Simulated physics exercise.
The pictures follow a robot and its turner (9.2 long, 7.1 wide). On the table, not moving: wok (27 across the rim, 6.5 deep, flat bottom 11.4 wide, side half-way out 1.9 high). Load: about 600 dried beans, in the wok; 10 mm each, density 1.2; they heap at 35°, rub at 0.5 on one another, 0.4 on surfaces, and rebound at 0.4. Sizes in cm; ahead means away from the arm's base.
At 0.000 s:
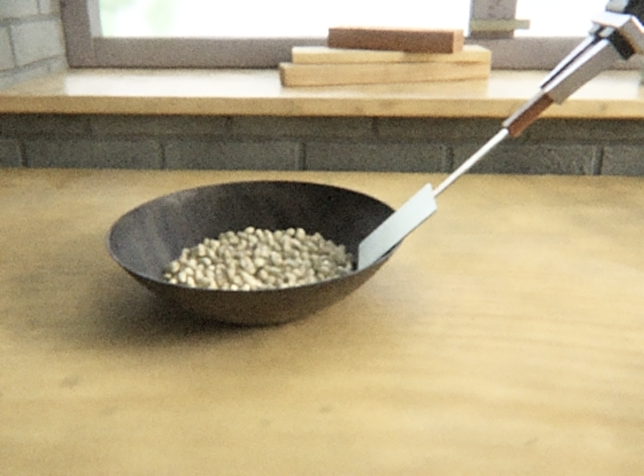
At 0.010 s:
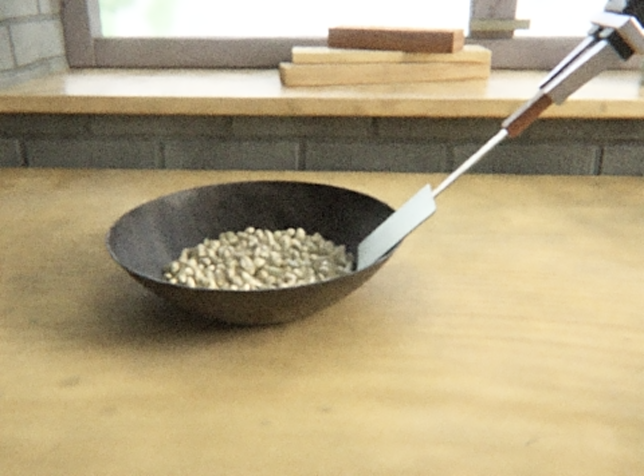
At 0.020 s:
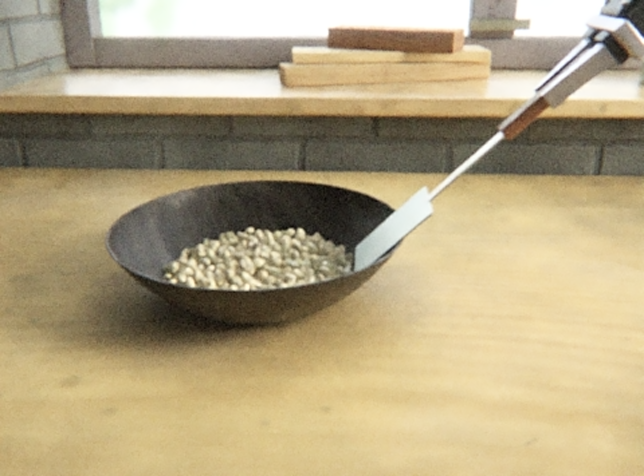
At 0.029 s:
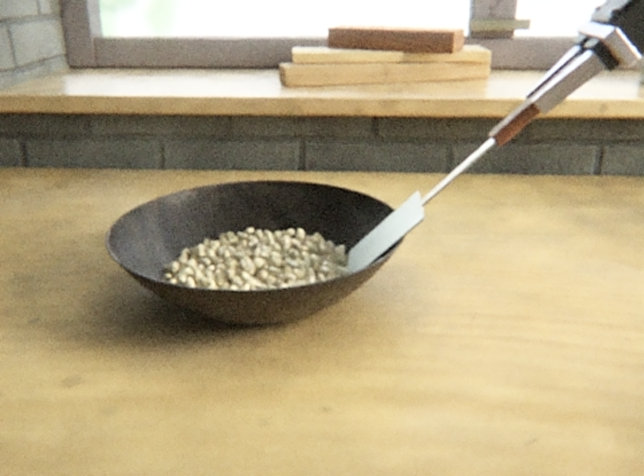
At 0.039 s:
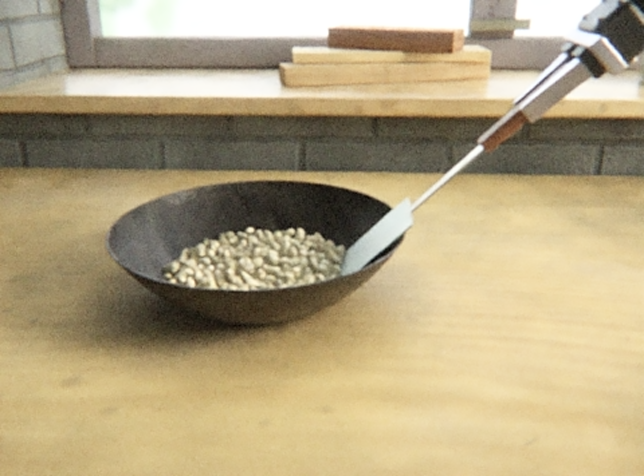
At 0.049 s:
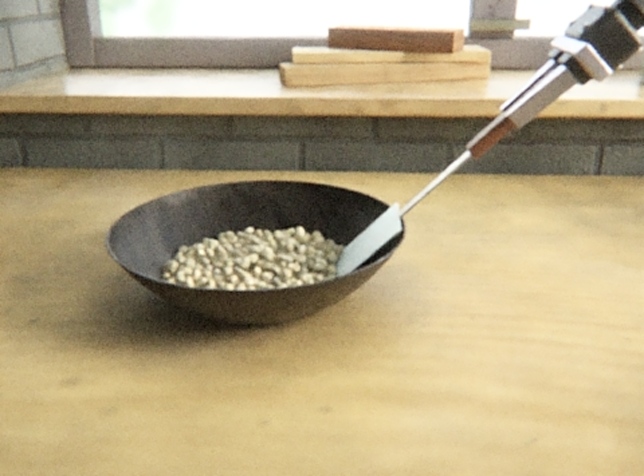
The clip shows a dark wok of pale dried beans on a wooden table while a robotic arm slowly slides a turner a short way down and left along the wok's right inner side, the beans barely shifting.
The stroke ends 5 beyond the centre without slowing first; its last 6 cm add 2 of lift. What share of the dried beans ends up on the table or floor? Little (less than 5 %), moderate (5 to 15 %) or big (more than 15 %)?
A little share, less than 5 %, ends on the table or floor.
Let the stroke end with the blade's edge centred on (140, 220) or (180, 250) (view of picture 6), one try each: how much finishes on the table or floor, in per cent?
About 40 and 20 per cent.
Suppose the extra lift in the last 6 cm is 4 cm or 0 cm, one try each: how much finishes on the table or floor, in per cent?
Some 5 and 0 per cent.
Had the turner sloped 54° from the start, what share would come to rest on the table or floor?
Then about 0 per cent.
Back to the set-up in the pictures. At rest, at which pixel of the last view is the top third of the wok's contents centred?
Near (169, 244).
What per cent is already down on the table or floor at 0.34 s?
About 0 per cent.
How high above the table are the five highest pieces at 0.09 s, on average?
Roughly 5 cm.
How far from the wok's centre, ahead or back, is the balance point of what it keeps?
About 4.5 cm ahead.
After 0.09 s, sloping 45°, highest piece 5 above the table; 605 in the wok.
After 0.12 s, sloping 45°, highest piece 6 above the table; 605 in the wok.
After 0.34 s, sloping 45°, highest piece 7 above the table; 602 in the wok, 2 on the table or floor, 1 on the blade or in flight.
After 1.39 s, sloping 45°, highest piece 7 above the table; 602 in the wok, 3 on the table or floor.
In the end, 602 in the wok, 3 on the table or floor. That is 0 % on the table or floor.
